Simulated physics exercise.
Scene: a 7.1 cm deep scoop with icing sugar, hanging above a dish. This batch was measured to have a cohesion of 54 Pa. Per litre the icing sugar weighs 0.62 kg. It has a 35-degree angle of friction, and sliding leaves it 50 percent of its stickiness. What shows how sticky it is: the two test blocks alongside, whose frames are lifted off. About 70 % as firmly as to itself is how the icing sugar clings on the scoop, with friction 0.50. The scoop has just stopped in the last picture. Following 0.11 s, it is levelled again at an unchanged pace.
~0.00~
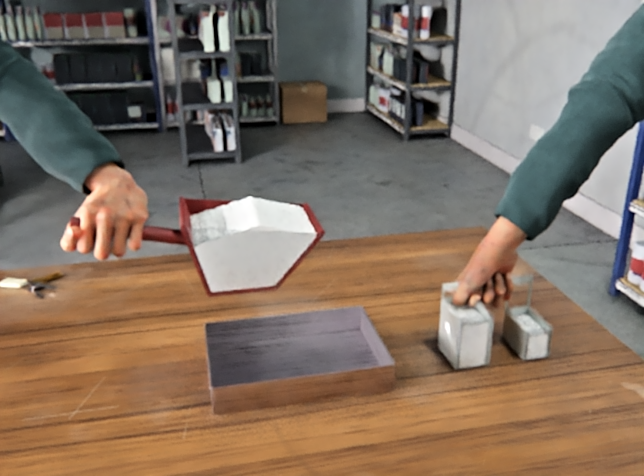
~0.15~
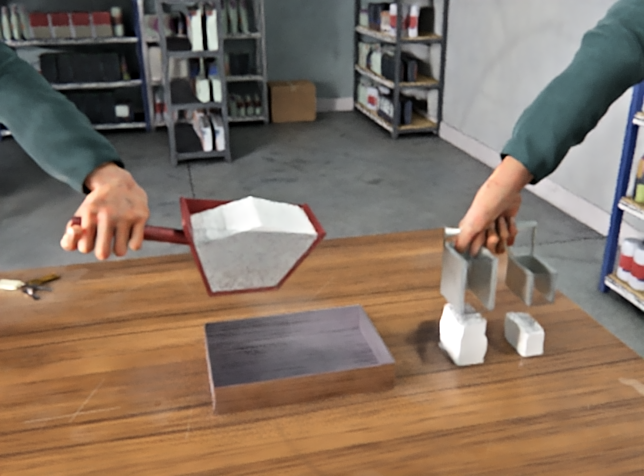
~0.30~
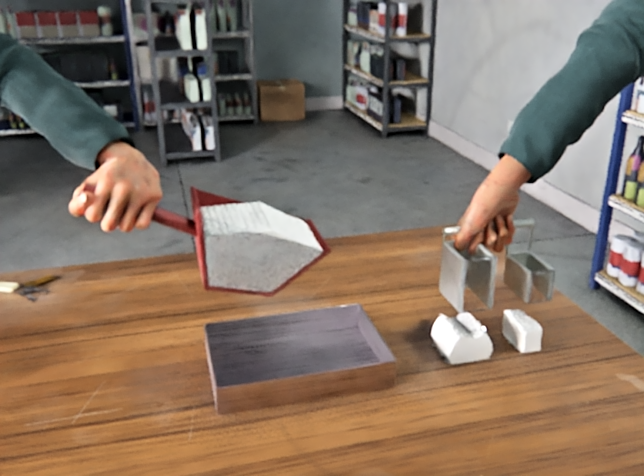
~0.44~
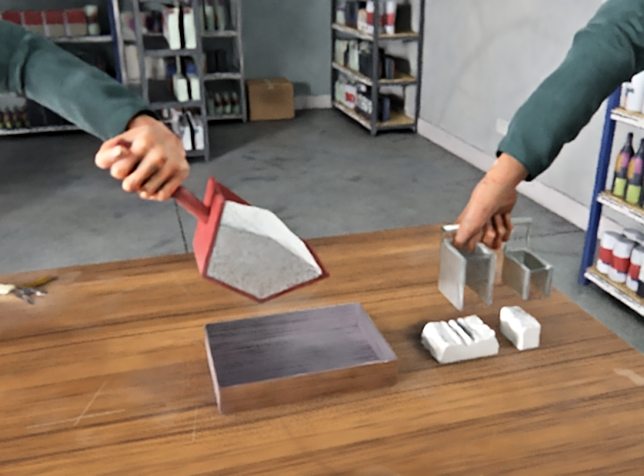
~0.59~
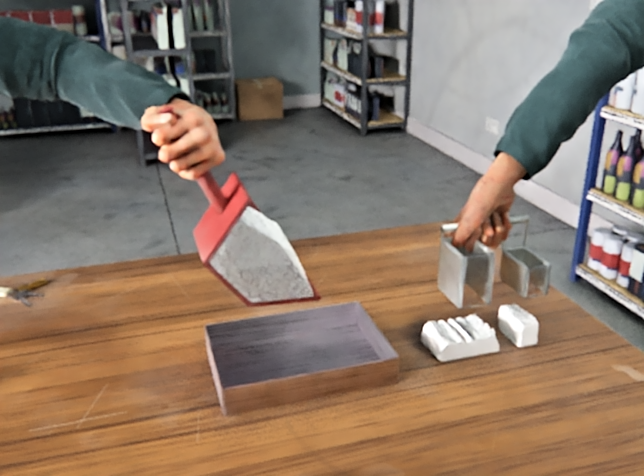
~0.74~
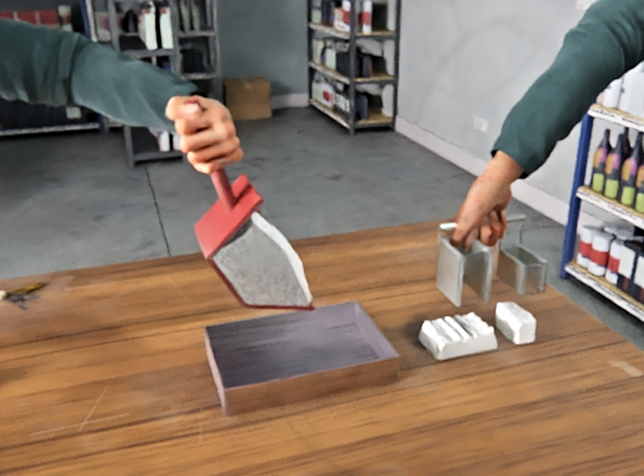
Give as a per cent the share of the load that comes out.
Close to 26 % of the load comes out.
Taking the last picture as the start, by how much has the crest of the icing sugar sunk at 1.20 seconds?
Around 3.5 cm.
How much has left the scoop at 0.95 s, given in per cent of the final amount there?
I'd say near 10 per cent.
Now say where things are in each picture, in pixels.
The first picture shows lip at (321, 232), tilt 0 degrees; crest of the icing sugar at (263, 226); block heights 7.5 cm, 4.1 cm (left to right).
The second picture shows lip at (322, 232), tilt 1 degrees; crest of the icing sugar at (254, 227); block heights 6.9 cm, 4.0 cm (left to right).
The third picture shows lip at (327, 249), tilt 14 degrees; crest of the icing sugar at (224, 234); block heights 5.0 cm, 4.0 cm (left to right).
The fourth picture shows lip at (327, 273), tilt 33 degrees; crest of the icing sugar at (227, 227); block heights 3.5 cm, 4.0 cm (left to right).
The fifth picture shows lip at (319, 296), tilt 52 degrees; crest of the icing sugar at (244, 222); block heights 3.4 cm, 4.0 cm (left to right).
The sixth picture shows lip at (313, 306), tilt 61 degrees; crest of the icing sugar at (258, 227); block heights 3.3 cm, 4.0 cm (left to right).
After 0.95 s, the scoop is at 57 degrees and 4 % has left it.
After 1.20 s, the scoop is at 26 degrees and 25 % has left it.
After 1.45 s, the scoop is at 0 degrees and 26 % has left it.
After 1.69 s, the scoop is at 0 degrees and 26 % has left it.
After 1.80 s, the scoop is at 0 degrees and 26 % has left it.
